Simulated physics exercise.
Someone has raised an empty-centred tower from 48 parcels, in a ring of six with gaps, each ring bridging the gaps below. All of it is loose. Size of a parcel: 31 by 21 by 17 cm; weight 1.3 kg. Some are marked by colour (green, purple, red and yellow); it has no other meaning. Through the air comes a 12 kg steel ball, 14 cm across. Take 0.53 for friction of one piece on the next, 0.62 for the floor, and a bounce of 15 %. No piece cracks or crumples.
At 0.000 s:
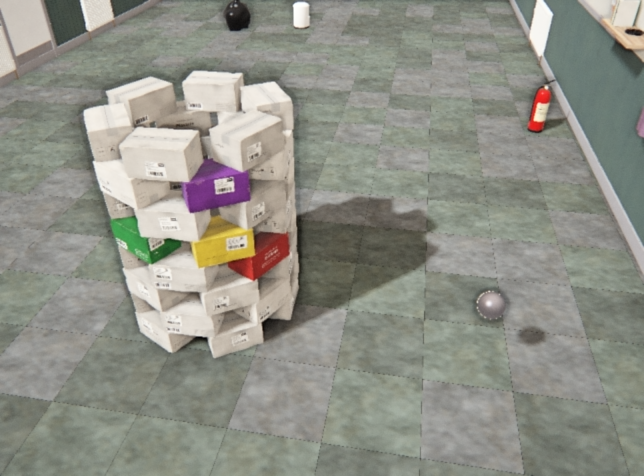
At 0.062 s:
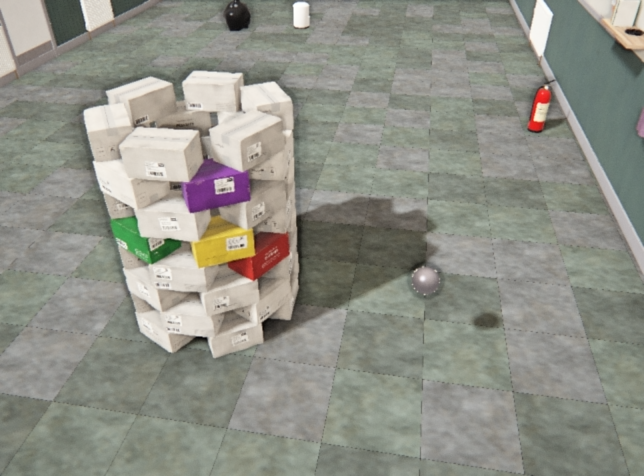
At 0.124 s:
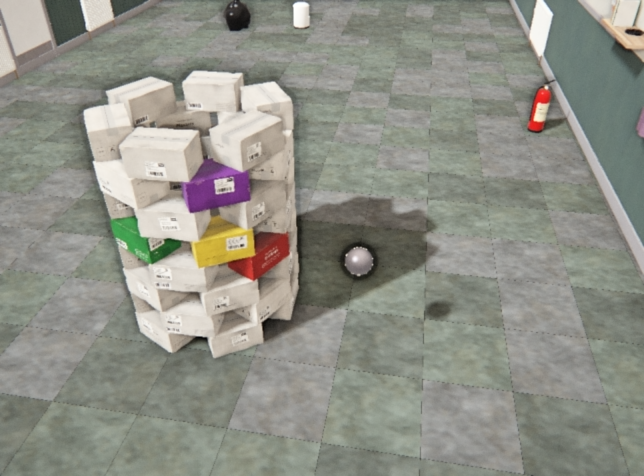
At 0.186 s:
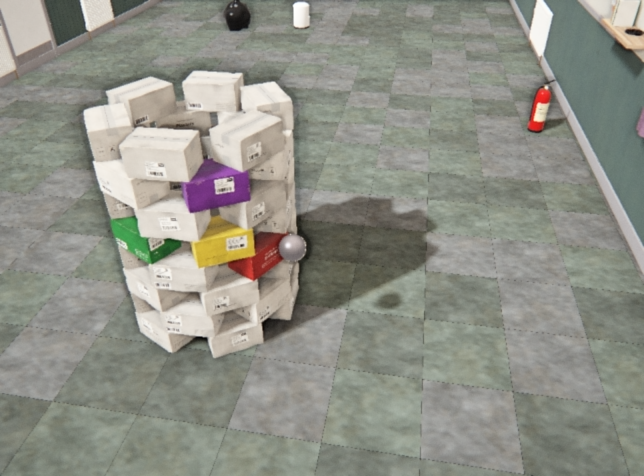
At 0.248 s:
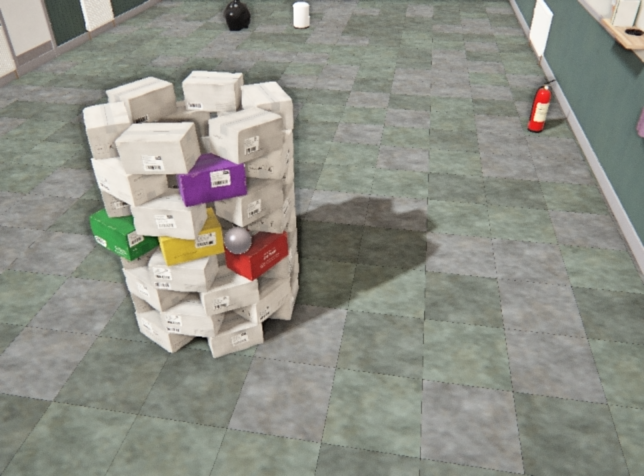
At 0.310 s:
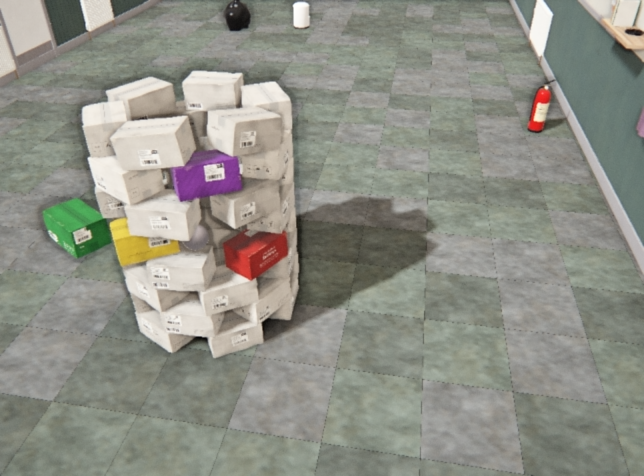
At first, a grey ball flies leftward through the air toward a hollow tower of stacked white boxes with a few coloured ones. It strikes near the red and yellow boxes, shoving the yellow one left, and the green box slides out from the left side as the purple one above tilts.
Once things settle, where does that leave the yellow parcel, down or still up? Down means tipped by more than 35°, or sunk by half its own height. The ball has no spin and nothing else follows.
In the end the yellow parcel comes down.
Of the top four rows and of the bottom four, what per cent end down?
From the top 40, from the bottom 0 per cent.
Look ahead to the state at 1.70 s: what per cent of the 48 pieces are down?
By then 20 per cent.
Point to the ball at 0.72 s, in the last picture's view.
At about (17, 253).
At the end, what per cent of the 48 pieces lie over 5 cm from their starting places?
It is 30 per cent.
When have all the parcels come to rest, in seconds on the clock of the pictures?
At about 2.5 s.
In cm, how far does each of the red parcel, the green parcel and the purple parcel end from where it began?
Red 0, green 350, purple 40.
Around 0.44 s, ball still moving; 1 of the 48 parcels down; yellow parcel tipped 11°, 6 cm lower; green parcel tipped 8°, 12 cm lower.
Around 0.72 s, ball still moving; 7 of the 48 parcels down; yellow parcel tipped 17°, 62 cm lower; purple parcel on its side.
Around 1.08 s, ball still moving; 10 of the 48 parcels down; yellow parcel on its side; purple parcel on its side.
Finally (2.7 s), ball rolling away; 10 of the 48 parcels down; yellow parcel on its side; purple parcel on its side; red parcel unmoved. Seen by the last camera, middles, purple parcel near (162, 234).
